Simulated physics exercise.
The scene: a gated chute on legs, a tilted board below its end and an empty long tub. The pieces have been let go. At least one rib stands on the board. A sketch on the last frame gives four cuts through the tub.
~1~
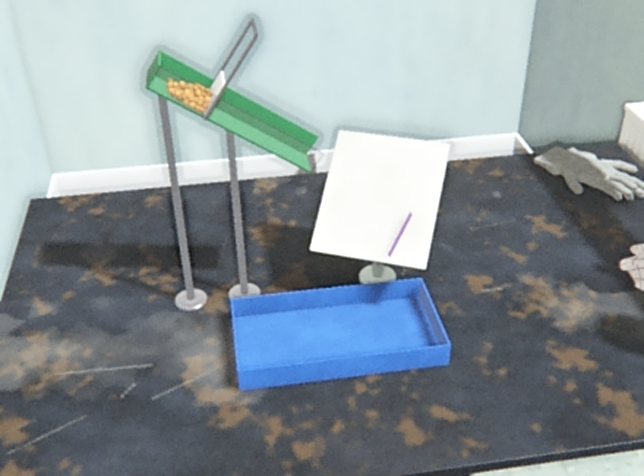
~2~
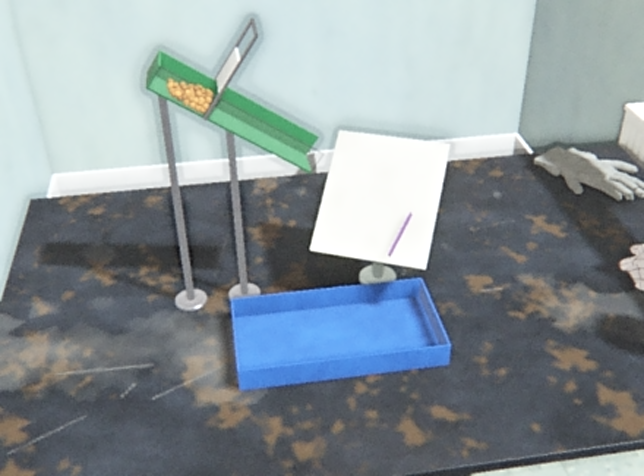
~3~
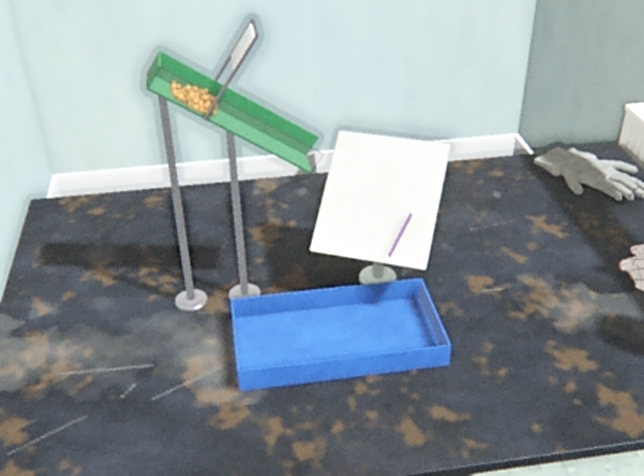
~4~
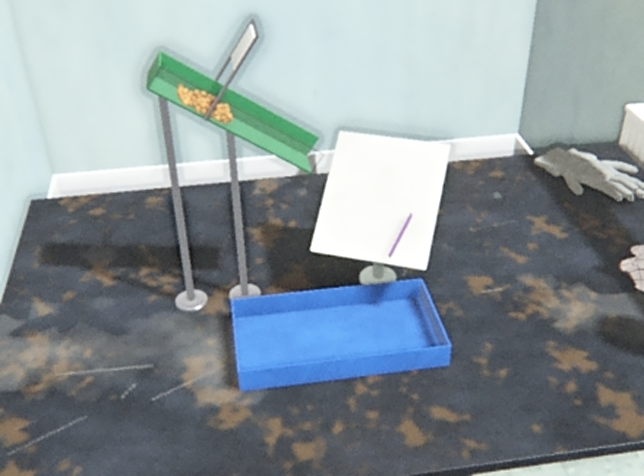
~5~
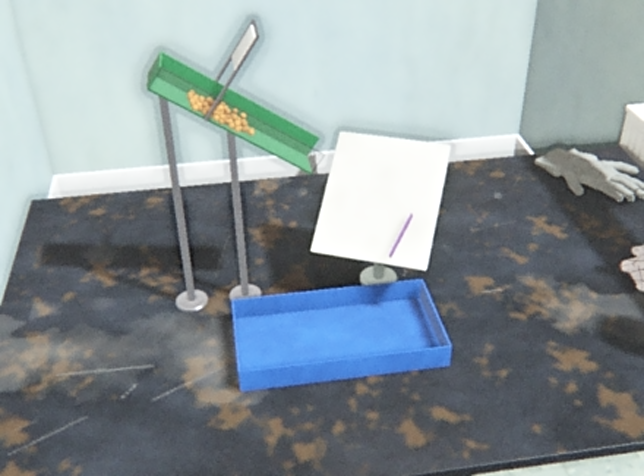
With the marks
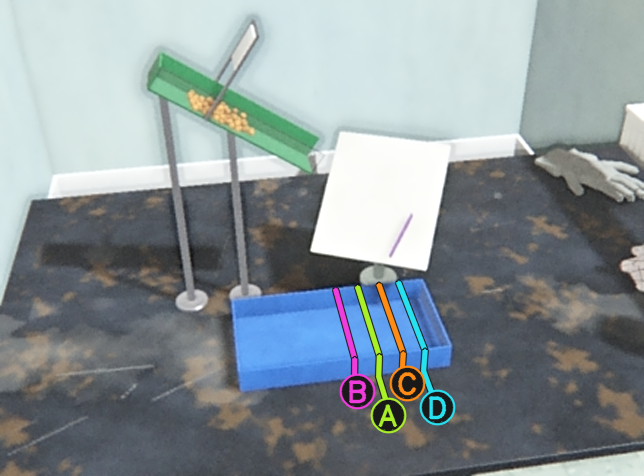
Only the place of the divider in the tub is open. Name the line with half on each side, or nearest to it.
The best line is A.
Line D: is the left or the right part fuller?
More lands on the left.
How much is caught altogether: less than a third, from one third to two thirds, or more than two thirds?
It is more than two thirds.
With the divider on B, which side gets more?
The right side.
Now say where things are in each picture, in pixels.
Load behind the gate at (191, 93), roasted chickpeas; lip of the chute at (308, 164), sloping gently, in the first frame.
Middle of the board at (380, 197), tilted fairly steeply; middle of its low edge at (366, 259); of its high edge at (393, 137), in the second frame.
Front corners of the tub at (239, 371) and (450, 345), empty; front of the load at (214, 108), in the third frame.
Middle of the load at (206, 107); its front at (230, 119), about a quarter of the way to the lip; rib from (411, 213) to (389, 255), in the fourth frame.
Middle of the load at (217, 109); its front at (252, 130), about a third of the way to the lip, in the fifth frame.
On the marked copy, line A crosses the front rim at (379, 355); line B crosses the front rim at (354, 358); line C crosses the front rim at (402, 352); line D crosses the front rim at (424, 349).
With A, of what is caught, about half on the left of the divider, about half on the right.
With B, of what is caught, a small part on the left of the divider, most on the right.
With C, of what is caught, nearly all on the left of the divider, a small part on the right.
With D, of what is caught, nearly all on the left of the divider, a stray few on the right.
